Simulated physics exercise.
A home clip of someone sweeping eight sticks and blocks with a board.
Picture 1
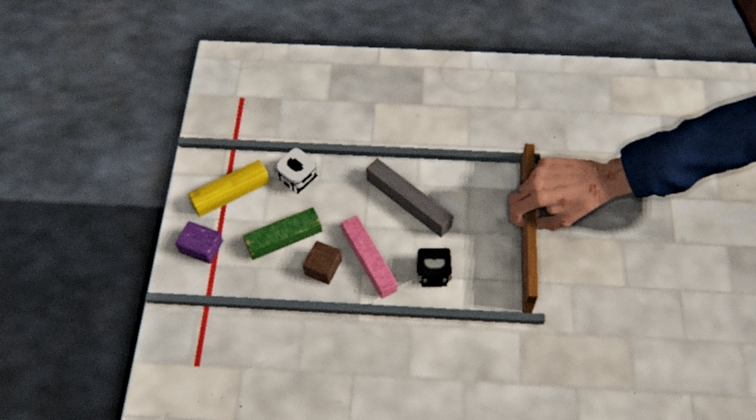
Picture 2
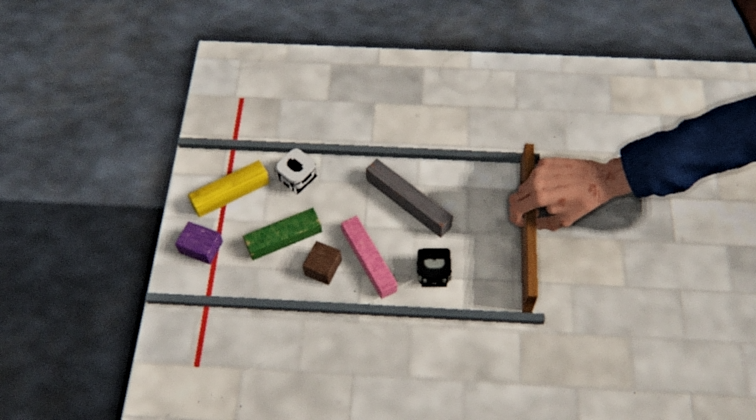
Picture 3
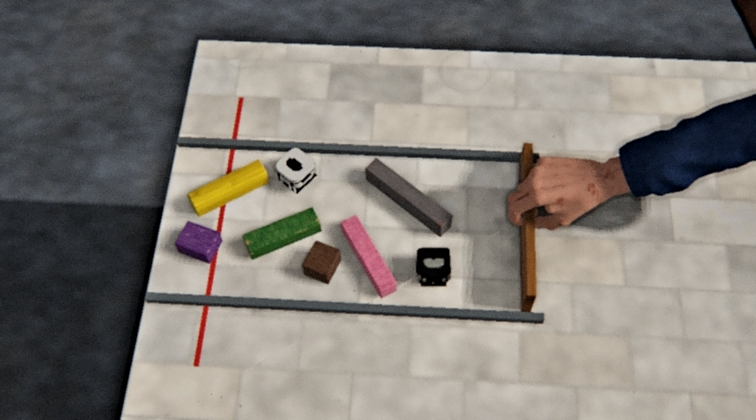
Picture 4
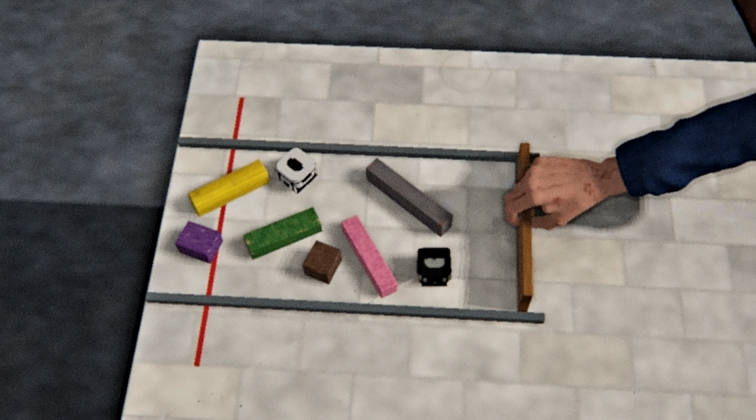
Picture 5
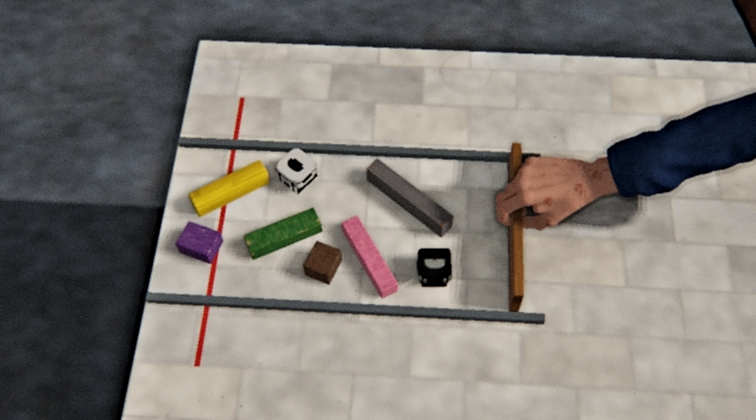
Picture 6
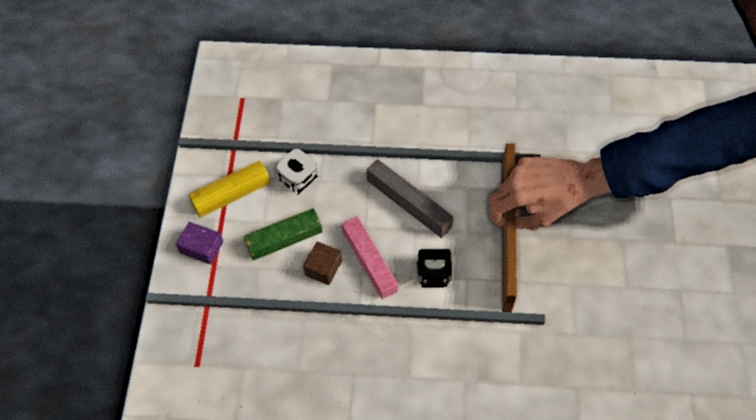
A hand in a dark blue sleeve holds a brown wooden board upright at the right of a pale tiled surface, seen from above at a slight angle. Between two grey rails lie a purple block, yellow stick, white case and green bar toward the left, and brown, pink, grey and black pieces nearer the board, with a red line crossing at left. The hand slides the board slightly left, touching nothing, while the pieces and camera stay still.
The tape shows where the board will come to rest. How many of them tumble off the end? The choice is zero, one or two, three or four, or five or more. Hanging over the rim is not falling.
Here the number that fall off is three or four.
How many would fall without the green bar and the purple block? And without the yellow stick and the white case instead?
1 in the first case, 2 in the second.
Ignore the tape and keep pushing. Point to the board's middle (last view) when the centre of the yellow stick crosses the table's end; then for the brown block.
Its middle is around (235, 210) and around (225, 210).
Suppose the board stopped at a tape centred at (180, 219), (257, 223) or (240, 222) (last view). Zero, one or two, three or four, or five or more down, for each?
The falls would be five or more; 1 or 2; just one or two.
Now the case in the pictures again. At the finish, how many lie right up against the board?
That makes 2.
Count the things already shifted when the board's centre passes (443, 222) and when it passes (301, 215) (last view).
2 and 8.
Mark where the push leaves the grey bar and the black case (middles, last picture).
The grey bar stops around (217, 186); the black case around (198, 255).
A little later, none off yet; purple block at rest near (200, 243); yellow stick at rest near (230, 189); green bar at rest near (284, 234).
Next, none off yet; purple block at rest near (200, 243); yellow stick at rest near (230, 189); green bar shifted a little near (259, 235).
Later still, none off yet; purple block shifted about its own width near (155, 231); yellow stick shifted a little near (197, 194); green bar shifted about its own width near (204, 220).
When it is over, the number that fall off is three or four; down, brown block, green bar, yellow stick and purple block.
